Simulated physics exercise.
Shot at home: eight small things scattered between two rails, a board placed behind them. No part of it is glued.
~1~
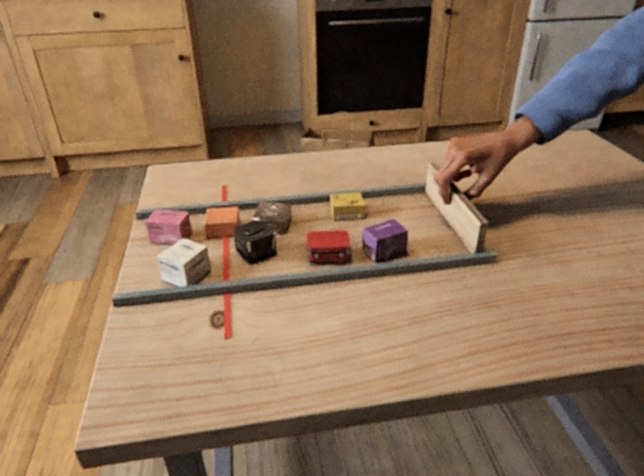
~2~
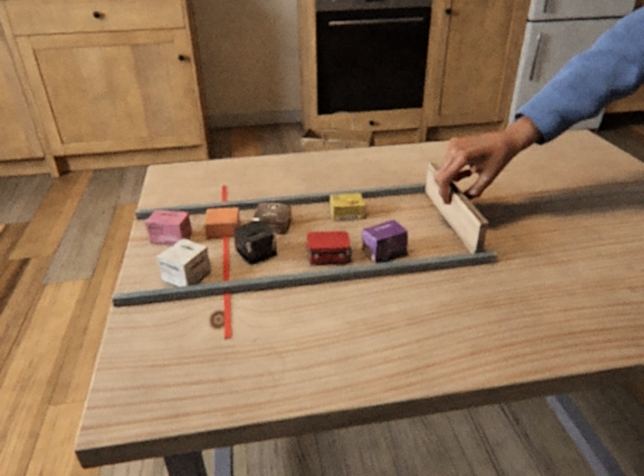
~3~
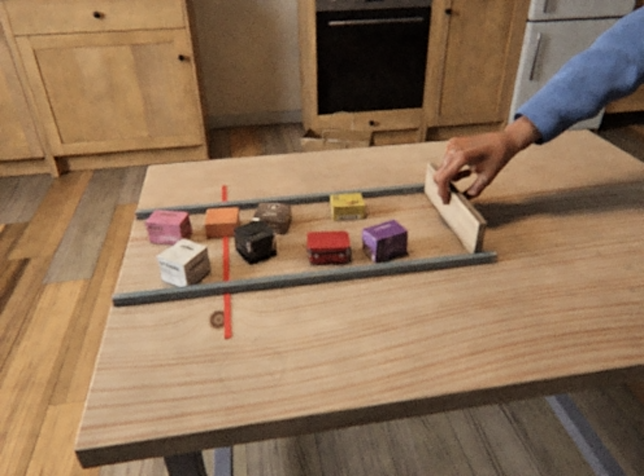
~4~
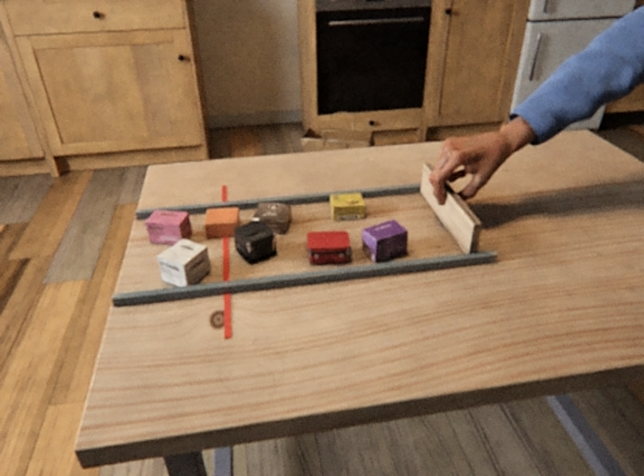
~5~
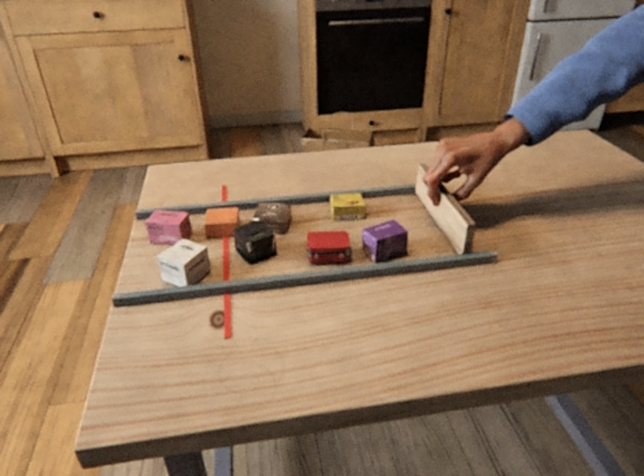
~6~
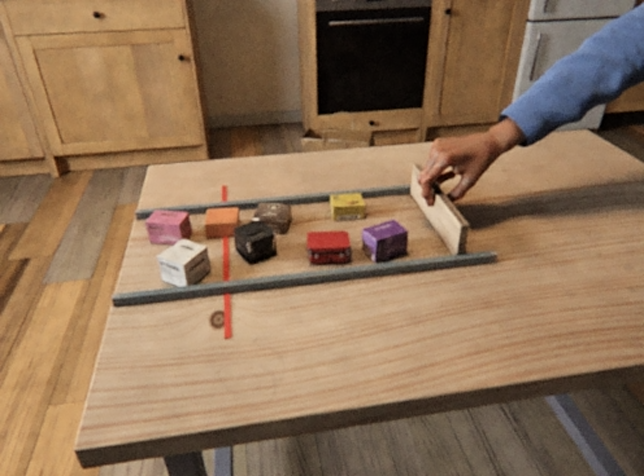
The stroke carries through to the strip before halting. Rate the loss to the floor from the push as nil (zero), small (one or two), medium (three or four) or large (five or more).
The loss is small.
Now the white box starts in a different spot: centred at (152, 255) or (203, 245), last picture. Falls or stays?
Place by place, it stays put; stays put.
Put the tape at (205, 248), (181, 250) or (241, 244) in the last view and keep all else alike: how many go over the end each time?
In order: 3, 4 and 1.
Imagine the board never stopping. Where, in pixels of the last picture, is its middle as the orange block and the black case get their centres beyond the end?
First one: Around (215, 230). Other one: Around (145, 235).
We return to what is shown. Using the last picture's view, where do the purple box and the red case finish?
The purple box comes to rest close to (204, 258), while the red case rests close to (162, 271).
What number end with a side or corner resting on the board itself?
The count in contact is 2.
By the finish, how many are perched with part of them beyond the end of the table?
Count: 2.
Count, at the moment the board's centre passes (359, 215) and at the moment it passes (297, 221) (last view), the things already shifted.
Up to then 3, and up to the other point 6.
Soon after, none off yet; pink box at rest near (169, 227); white box at rest near (185, 263); orange block at rest near (223, 222).
At rest, the number that fall off is one or two; fallen, pink box.
